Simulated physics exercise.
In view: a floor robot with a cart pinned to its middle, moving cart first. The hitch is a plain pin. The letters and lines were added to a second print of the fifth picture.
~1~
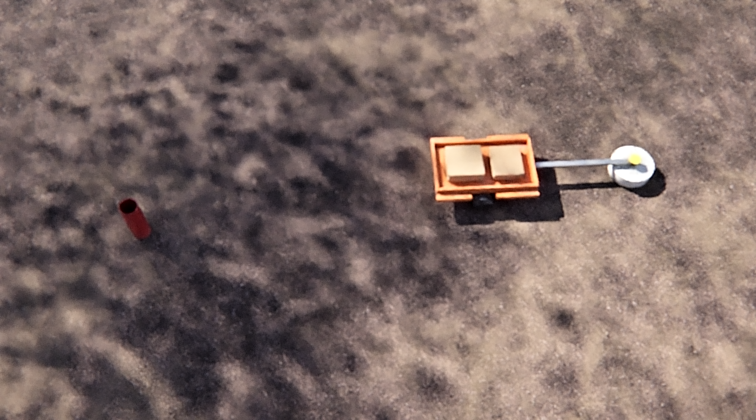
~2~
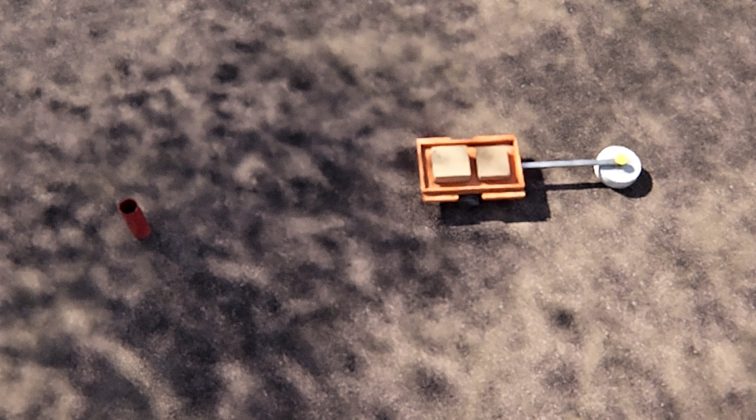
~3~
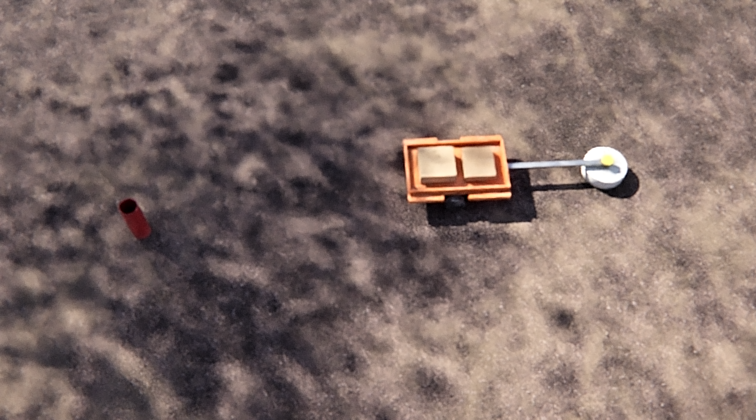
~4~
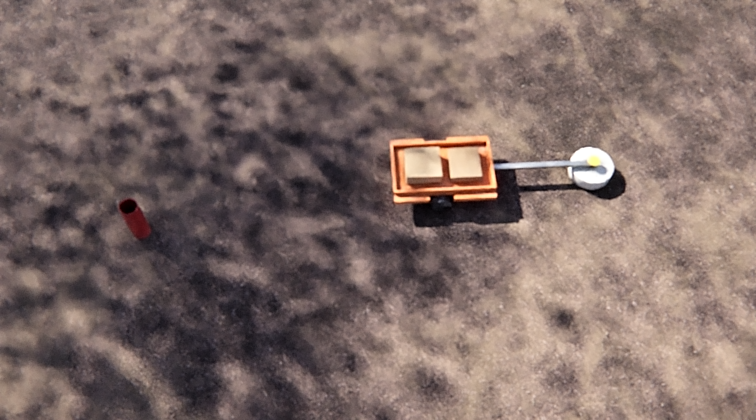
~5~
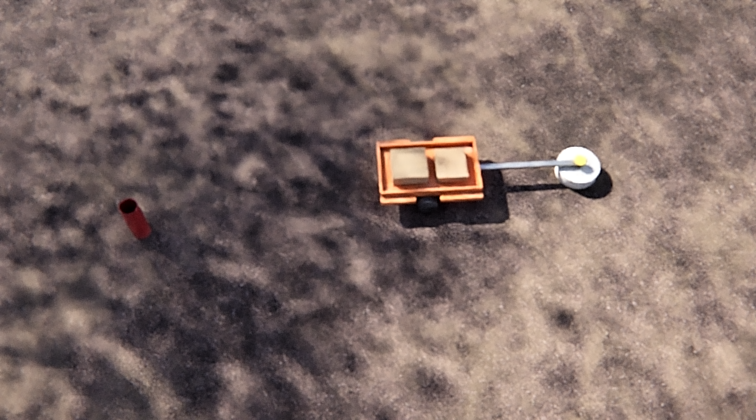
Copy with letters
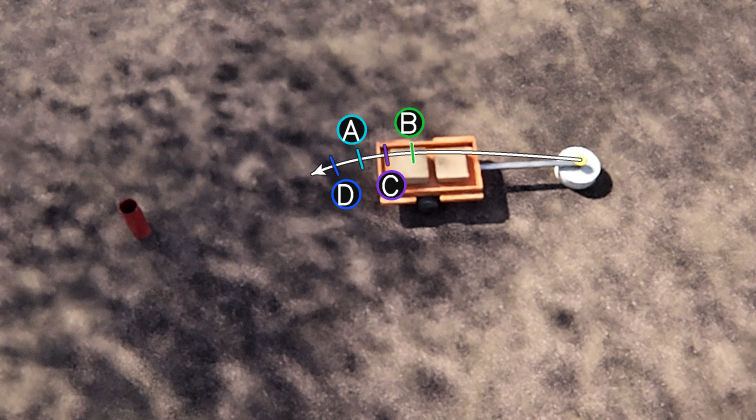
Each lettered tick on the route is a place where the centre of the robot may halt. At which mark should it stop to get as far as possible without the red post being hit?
As far as tick A.
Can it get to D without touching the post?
No.
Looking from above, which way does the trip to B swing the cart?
For that mark, anticlockwise.
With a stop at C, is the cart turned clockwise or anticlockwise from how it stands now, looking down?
For that mark, anticlockwise.
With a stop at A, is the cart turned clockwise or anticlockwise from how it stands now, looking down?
Anticlockwise.
On the copy, A at (360, 159); B at (413, 153); C at (386, 155); D at (334, 166); the route from (581, 160) via (444, 152) to (312, 174).
On A. First, robot (501, 161), cart (353, 176).
Then, robot (425, 159), cart (278, 190).
Finally, robot (360, 166), cart (212, 209); nothing has been touched.
By contrast, B is safe but short; C is safe but short; D is too far, the post has been hit.
